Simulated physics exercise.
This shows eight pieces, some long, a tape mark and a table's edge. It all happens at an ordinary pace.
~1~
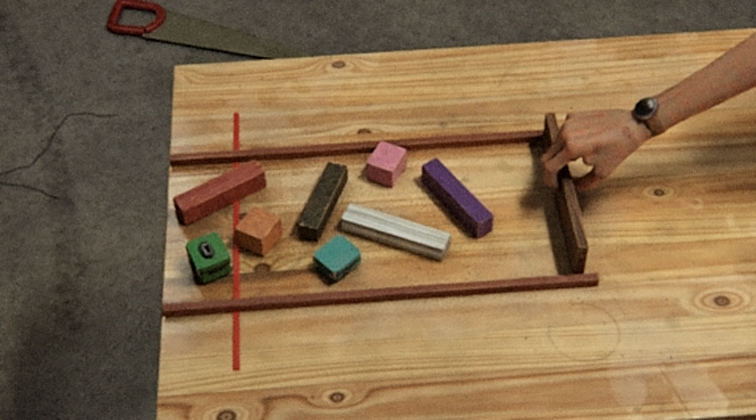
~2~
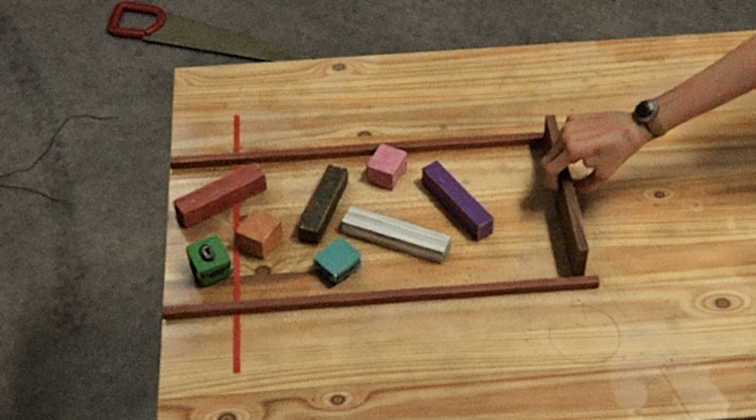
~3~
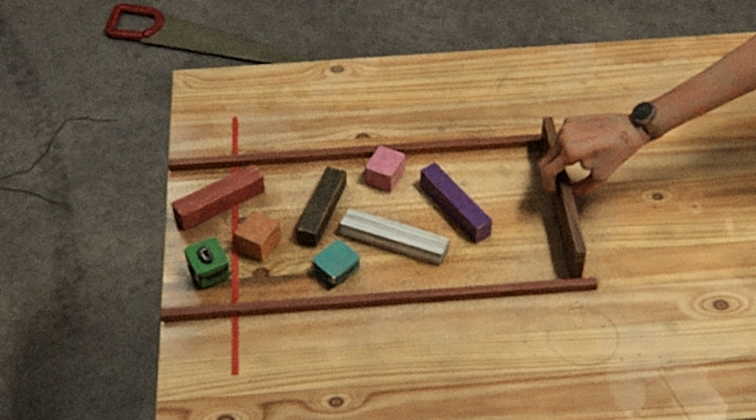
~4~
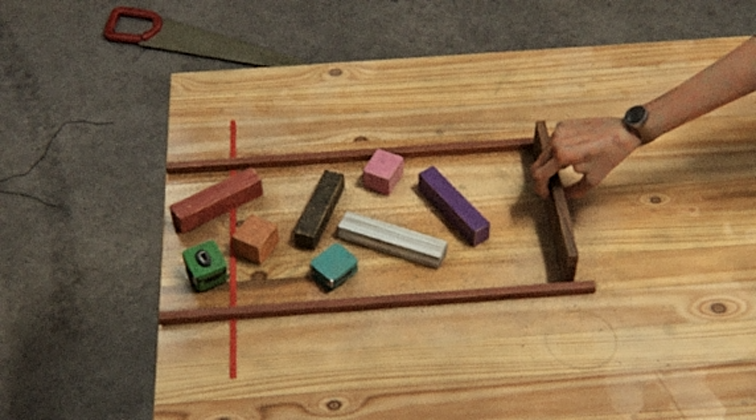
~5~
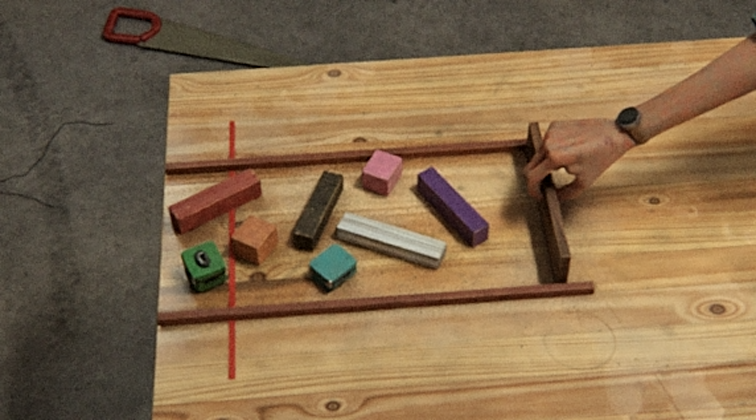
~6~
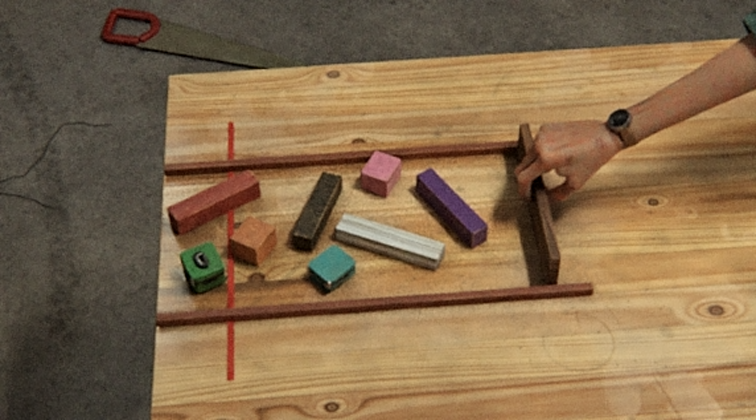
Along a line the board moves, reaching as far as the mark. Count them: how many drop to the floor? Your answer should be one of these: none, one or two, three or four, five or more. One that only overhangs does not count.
The count is one or two.
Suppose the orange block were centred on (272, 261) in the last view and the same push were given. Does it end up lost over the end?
Result: It does not come off.
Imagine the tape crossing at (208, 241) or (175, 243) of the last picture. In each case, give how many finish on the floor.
The counts would come to 5 and 7.
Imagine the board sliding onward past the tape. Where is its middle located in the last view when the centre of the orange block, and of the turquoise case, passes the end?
The middle is at (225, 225) when it's the orange block, and at (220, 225) when it's the turquoise case.
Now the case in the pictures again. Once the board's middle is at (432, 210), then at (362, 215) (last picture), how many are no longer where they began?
Moved so far: 2, then 6.
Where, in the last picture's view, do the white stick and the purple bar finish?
Around (198, 264) and around (220, 225).
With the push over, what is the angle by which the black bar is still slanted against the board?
Around 5 degrees.
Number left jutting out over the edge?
So the number is 2.
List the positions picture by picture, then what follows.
The first frame shows green case (209, 259); red bar (220, 192); orange block (259, 231); board (564, 192); tape (236, 230).
The second frame shows red bar (221, 195); purple bar (457, 200).
The third frame shows orange block (258, 236); black bar (322, 205).
The fourth frame shows green case (206, 267); white stick (392, 240).
The fifth frame shows red bar (216, 201); turquoise case (334, 269).
The sixth frame shows green case (204, 269); red bar (215, 202); orange block (254, 241); board (538, 203); tape (231, 239).
Early on, none off yet; green case at rest near (204, 269); red bar at rest near (215, 202); orange block at rest near (254, 241).
A while later, none off yet; green case at rest near (204, 269); red bar at rest near (215, 202); orange block travelled a little near (240, 249).
Further along, none off yet; green case travelled about its own width near (181, 274); red bar travelled a little near (184, 200); orange block travelled about its own width near (210, 251).
Finally, the number that fall off is one or two; lost, red bar and green case.
